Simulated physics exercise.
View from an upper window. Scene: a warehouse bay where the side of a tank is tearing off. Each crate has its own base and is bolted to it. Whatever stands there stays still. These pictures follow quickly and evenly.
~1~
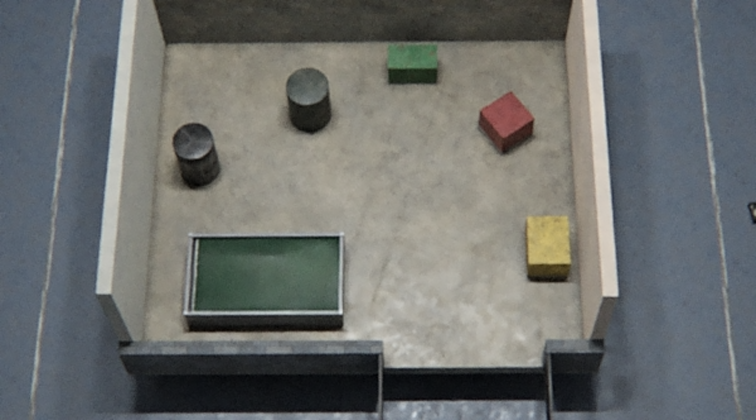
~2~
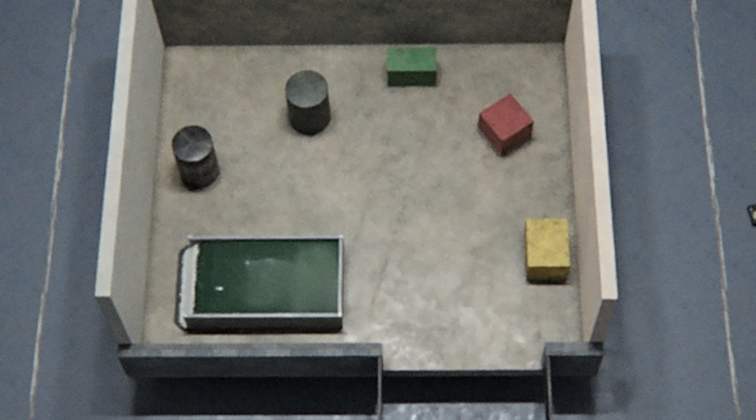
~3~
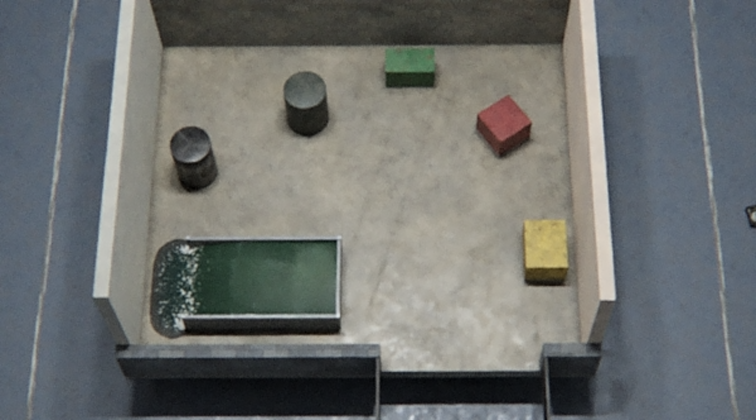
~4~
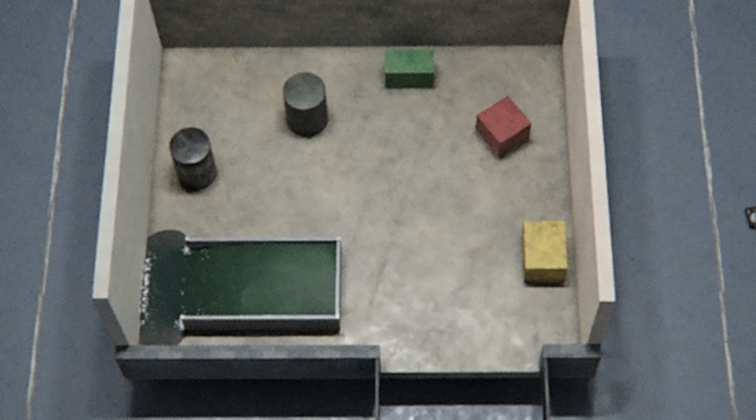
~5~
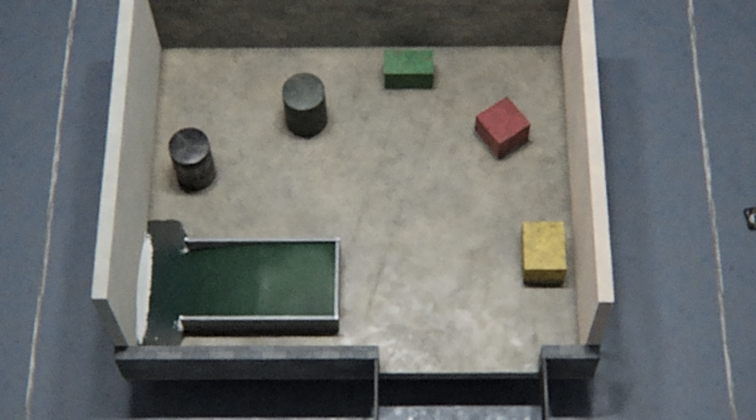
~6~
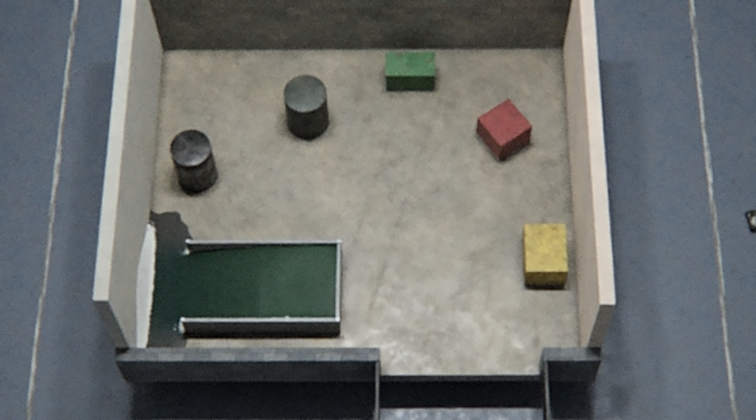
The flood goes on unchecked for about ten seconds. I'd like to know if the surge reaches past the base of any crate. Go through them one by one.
One by one: Yellow crate: Doused; red crate: Clear; green crate: Doused.
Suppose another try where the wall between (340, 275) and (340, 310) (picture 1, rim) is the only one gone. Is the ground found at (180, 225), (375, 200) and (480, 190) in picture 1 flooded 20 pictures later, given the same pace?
In the order given, the spots are not soaked, not soaked and swamped.
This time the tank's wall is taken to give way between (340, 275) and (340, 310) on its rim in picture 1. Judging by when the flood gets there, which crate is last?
My pick is the crate marked green.
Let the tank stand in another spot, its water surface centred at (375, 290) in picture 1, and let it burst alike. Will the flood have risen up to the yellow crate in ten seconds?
I'd say yellow crate goes unreached.
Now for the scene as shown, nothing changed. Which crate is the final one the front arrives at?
From the pictures, the crate marked red.
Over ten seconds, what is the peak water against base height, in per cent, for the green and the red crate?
Peak levels: Approx. 210 % then 70 %.
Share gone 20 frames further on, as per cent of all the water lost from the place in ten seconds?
Estimate: 0 %.
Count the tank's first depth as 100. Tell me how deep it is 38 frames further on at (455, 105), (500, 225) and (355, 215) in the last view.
I'd put them at close to 0 per cent, then 4 per cent, then 4 per cent.
A moment on, water covers 10 % of the floor; the yellow crate not reached, the red crate not reached, the green crate not reached.
Next, water covers 15 % of the floor; the yellow crate not reached, the red crate not reached, the green crate not reached.
Then, water covers 30 % of the floor; the yellow crate not reached, the red crate not reached, the green crate not reached.
Later, water covers 65 % of the floor; the yellow crate water round its plinth, the red crate not reached, the green crate water round its plinth.
In the end, water covers 90 % of the floor; the yellow crate was topped, the red crate stayed above the water, the green crate was topped.
